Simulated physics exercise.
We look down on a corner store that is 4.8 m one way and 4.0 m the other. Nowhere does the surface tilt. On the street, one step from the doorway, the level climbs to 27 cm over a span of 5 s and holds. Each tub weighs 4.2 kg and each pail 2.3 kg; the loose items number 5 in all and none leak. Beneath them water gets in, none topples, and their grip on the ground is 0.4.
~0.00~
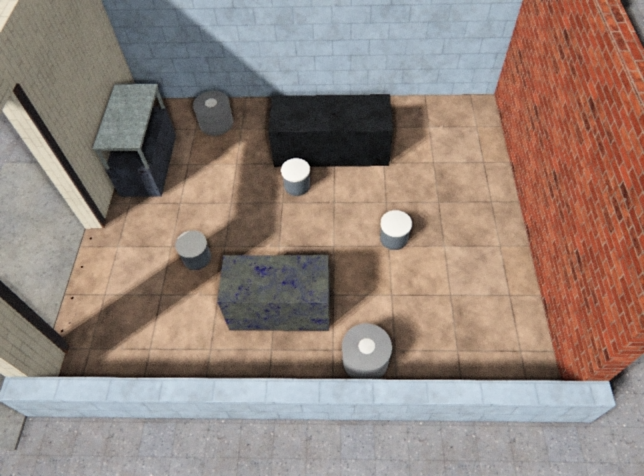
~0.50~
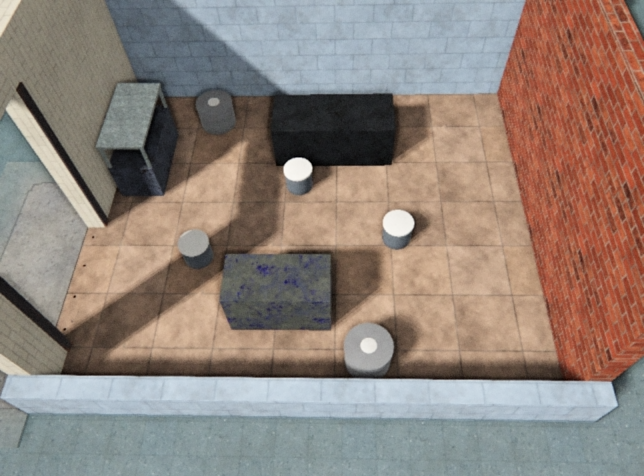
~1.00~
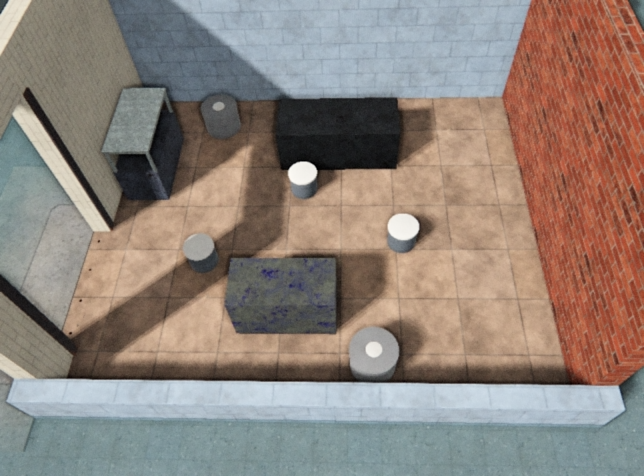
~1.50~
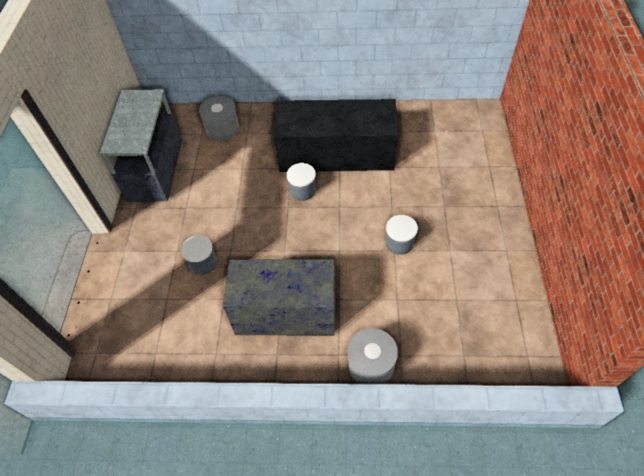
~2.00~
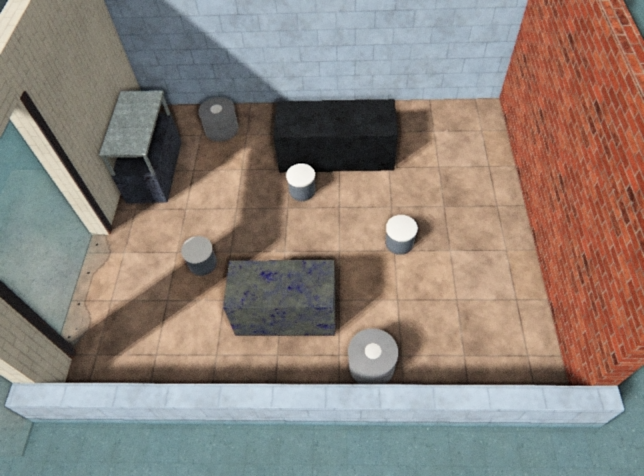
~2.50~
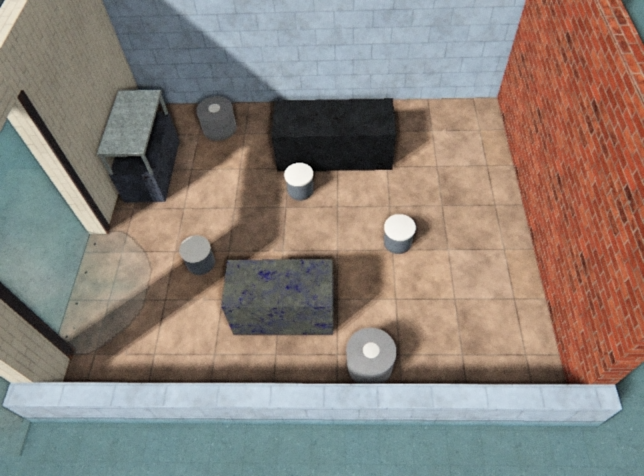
To begin with, the walled room's tiled floor is dry, with dark blocks and round containers standing on it and grey paving outside. Bluish water then covers the ground outside, and finally a shallow, curved sheet spreads in through the doorway on the left, while the objects stay put.
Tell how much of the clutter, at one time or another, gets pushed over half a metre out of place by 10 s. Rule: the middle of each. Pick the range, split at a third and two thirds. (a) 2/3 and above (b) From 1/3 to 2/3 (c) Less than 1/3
a, 2/3 and above.
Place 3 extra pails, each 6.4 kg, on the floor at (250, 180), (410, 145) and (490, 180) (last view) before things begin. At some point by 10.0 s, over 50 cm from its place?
In turn: More, under, more.
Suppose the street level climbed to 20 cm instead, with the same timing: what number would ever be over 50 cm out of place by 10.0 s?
Under that setup the answer is 4.
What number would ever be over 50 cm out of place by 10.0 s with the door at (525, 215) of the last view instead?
So the tally would be 5.
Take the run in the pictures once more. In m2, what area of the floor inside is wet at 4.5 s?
I'd estimate close to 6.5 m2.
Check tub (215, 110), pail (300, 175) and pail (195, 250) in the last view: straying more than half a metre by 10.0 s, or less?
One by one: Below; above; above.
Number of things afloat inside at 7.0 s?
Total: 4.
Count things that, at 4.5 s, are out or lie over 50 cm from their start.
At that time I count 1.
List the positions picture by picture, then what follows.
The first picture shows a tub at (211, 103) rests on the ground; a pail at (295, 169), on the bottom; 0.0 m2 under water; 0 of 5 have shifted.
The second picture shows a tub at (214, 102), on the bottom; a pail at (298, 169), on the bottom; water covers 0.0 m2; 0 of 5 have shifted.
The third picture shows a tub at (219, 107) rests on the ground; a pail at (303, 173), on the bottom; 0.0 m2 under water; 0 of 5 have shifted.
The fourth picture shows a tub at (217, 108) rests on the ground; a pail at (301, 174), on the bottom; 0.0 m2 under water; 0 of 5 have shifted.
The fifth picture shows a tub at (216, 109) rests on the ground; a pail at (301, 175) rests on the ground; 0.0 m2 under water; 0 of 5 have shifted.
The sixth picture shows a tub at (214, 109), on the bottom; a pail at (299, 174), on the bottom; water covers 0.7 m2; 0 of 5 have shifted.
After 3.5 s 0 of 5 are over 50 cm from their spots; 0 afloat.
After 4.5 s 1 of 5 are over 50 cm from their spots; 0 afloat.
After 7.0 s 4 of 5 are over 50 cm from their spots; 4 afloat.
After 10.0 s 4 of 5 are over 50 cm from their spots, and 4 have been at some point; 5 afloat.
